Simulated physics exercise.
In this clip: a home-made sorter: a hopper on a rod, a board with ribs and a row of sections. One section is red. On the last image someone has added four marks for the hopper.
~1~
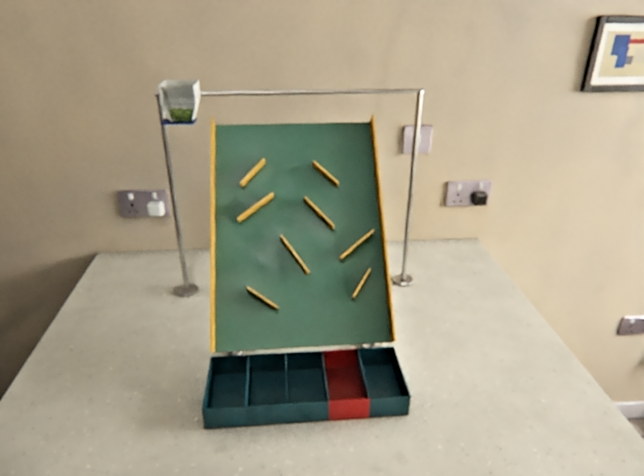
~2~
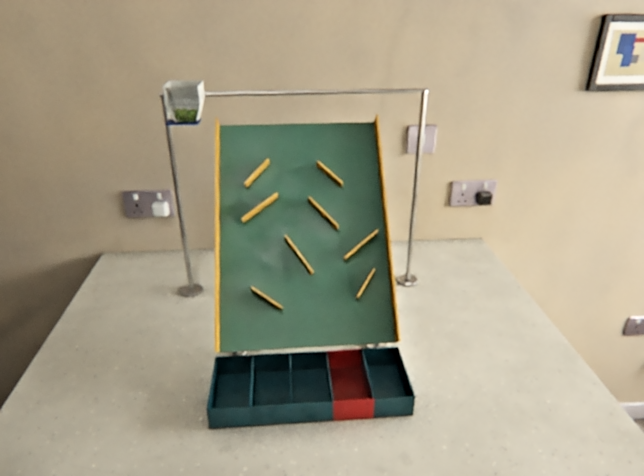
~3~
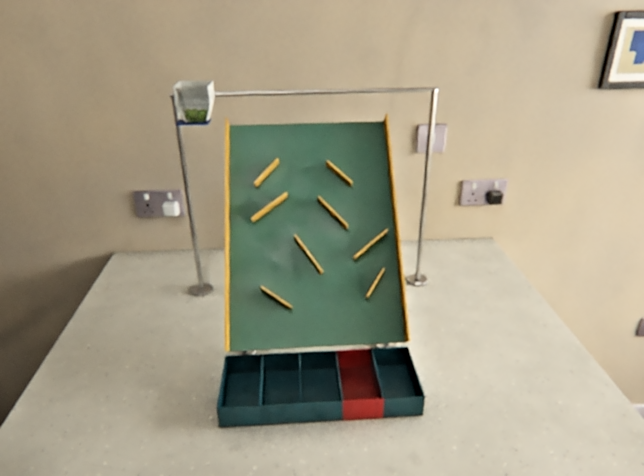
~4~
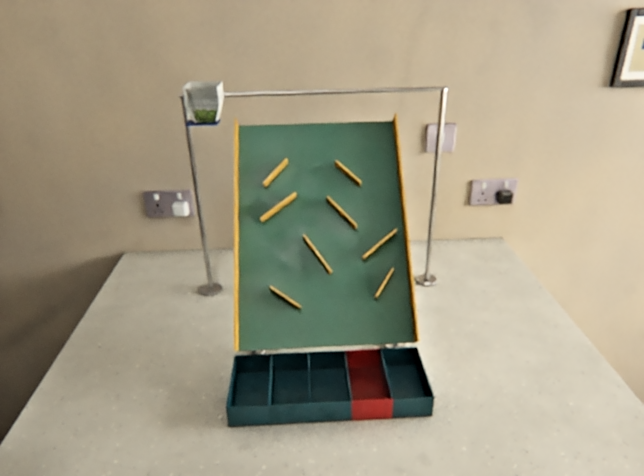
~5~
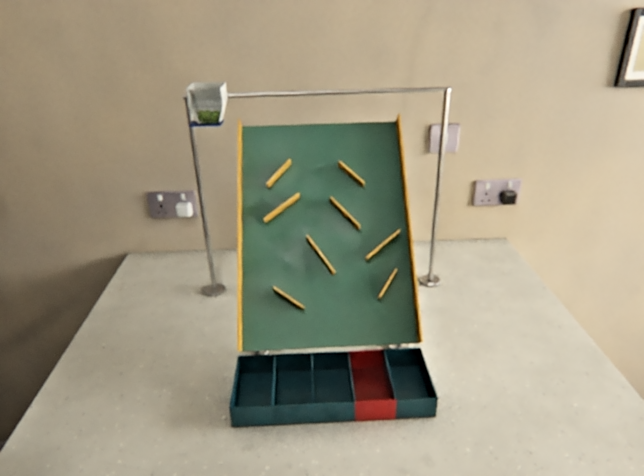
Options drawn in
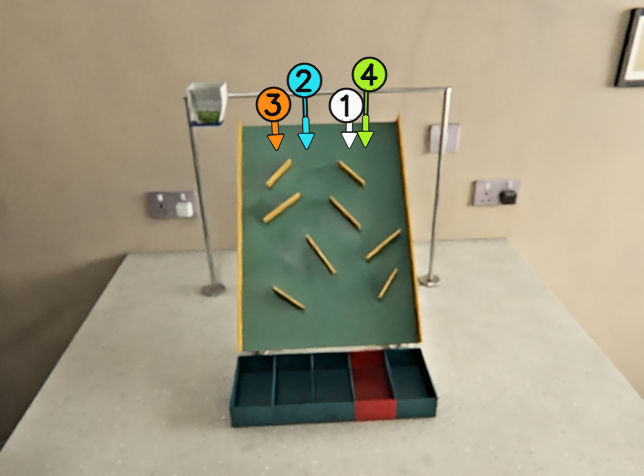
The camera drifts slightly to the left, so everything slides a little rightward in view, while the sorter itself stays still on a pale tabletop against a beige wall, seen from the front and slightly above. A clear hopper holding green peas hangs at the upper left of a metal rod frame. Below, yellow ribs slant across a green board above five sections, the fourth red, the others dark.
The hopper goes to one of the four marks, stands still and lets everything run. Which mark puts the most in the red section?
Mark 2.
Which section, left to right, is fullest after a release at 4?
The third.
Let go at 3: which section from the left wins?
The first from the left.
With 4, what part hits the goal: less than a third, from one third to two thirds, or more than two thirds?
Less than a third.
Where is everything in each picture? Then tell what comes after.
The first picture shows hopper at (182, 112), dried peas, door shut.
The second picture shows ribs (245, 183) to (268, 158), (318, 161) to (343, 183), (242, 219) to (277, 193).
The third picture shows ribs (318, 196) to (348, 226), (295, 235) to (322, 271), (355, 257) to (387, 229).
The fourth picture shows ribs (270, 286) to (300, 307), (376, 296) to (394, 268).
The fifth picture shows red section at (376, 409), number 4 of 5 from the left.
On the marked copy, mark 1 meets the board at (349, 142); mark 2 meets the board at (306, 143); mark 3 meets the board at (276, 144); mark 4 meets the board at (365, 141).
With 1, a small part in the red section, nearly all in other sections, a stray few outside the box.
With 2, about a third in the red section, about half in other sections, a small part outside the box.
With 3, a stray few in the red section, most in other sections, a small part outside the box.
With 4, a stray few in the red section, nearly all in other sections.
